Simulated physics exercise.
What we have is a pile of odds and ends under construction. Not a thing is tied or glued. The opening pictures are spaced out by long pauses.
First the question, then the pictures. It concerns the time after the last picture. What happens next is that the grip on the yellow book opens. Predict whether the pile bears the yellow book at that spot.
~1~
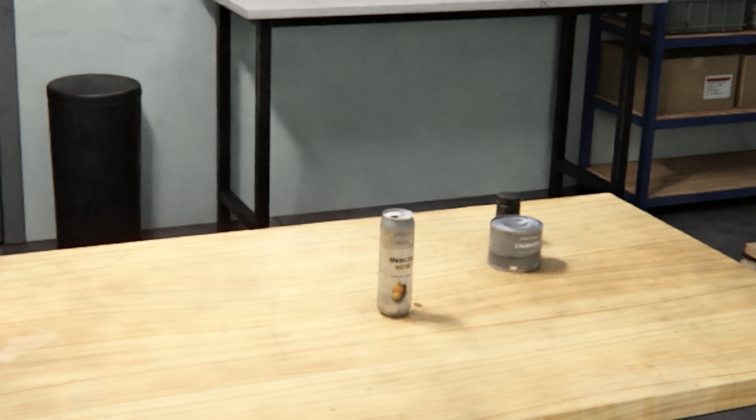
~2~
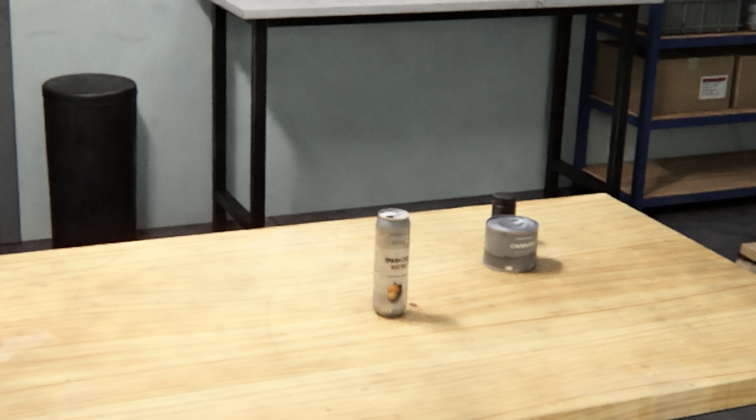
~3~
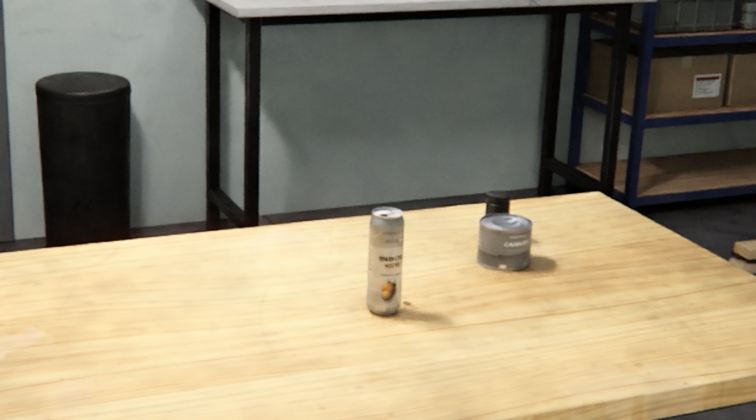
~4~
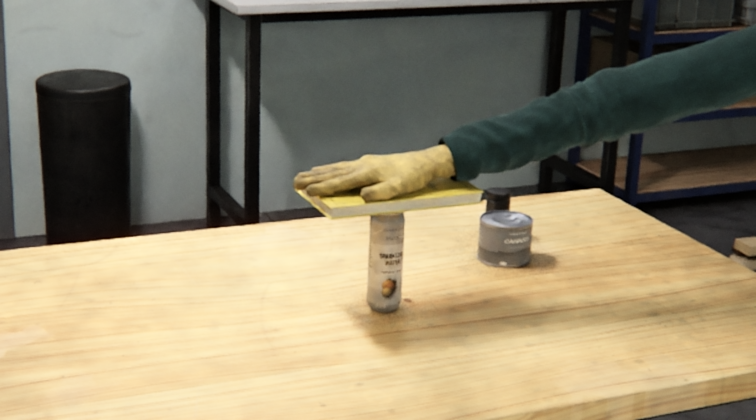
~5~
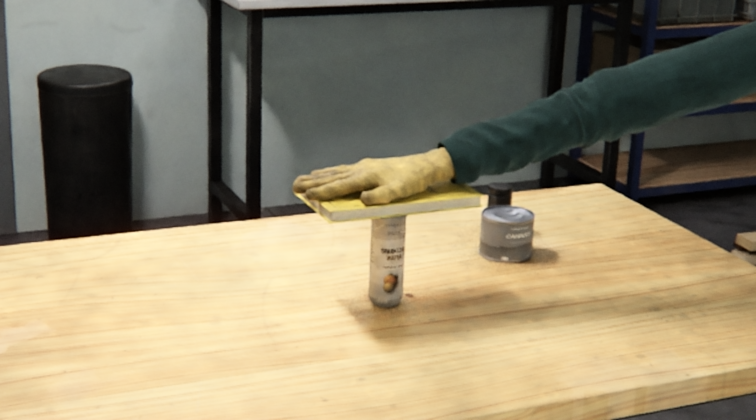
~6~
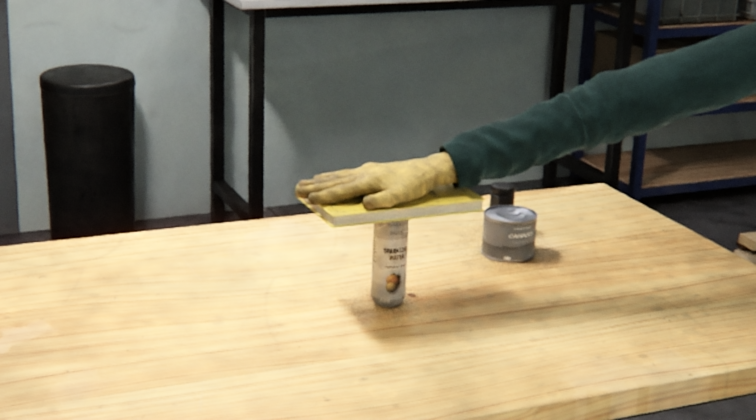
Safe.
Then, 0.20 s after the last picture, nothing has stirred.
Then, 0.50 s after the last picture, yellow book resting near (390, 198).
At rest, all 4 in place. Seen from the same camera at the end, yellow book near (390, 198). The pile holds.
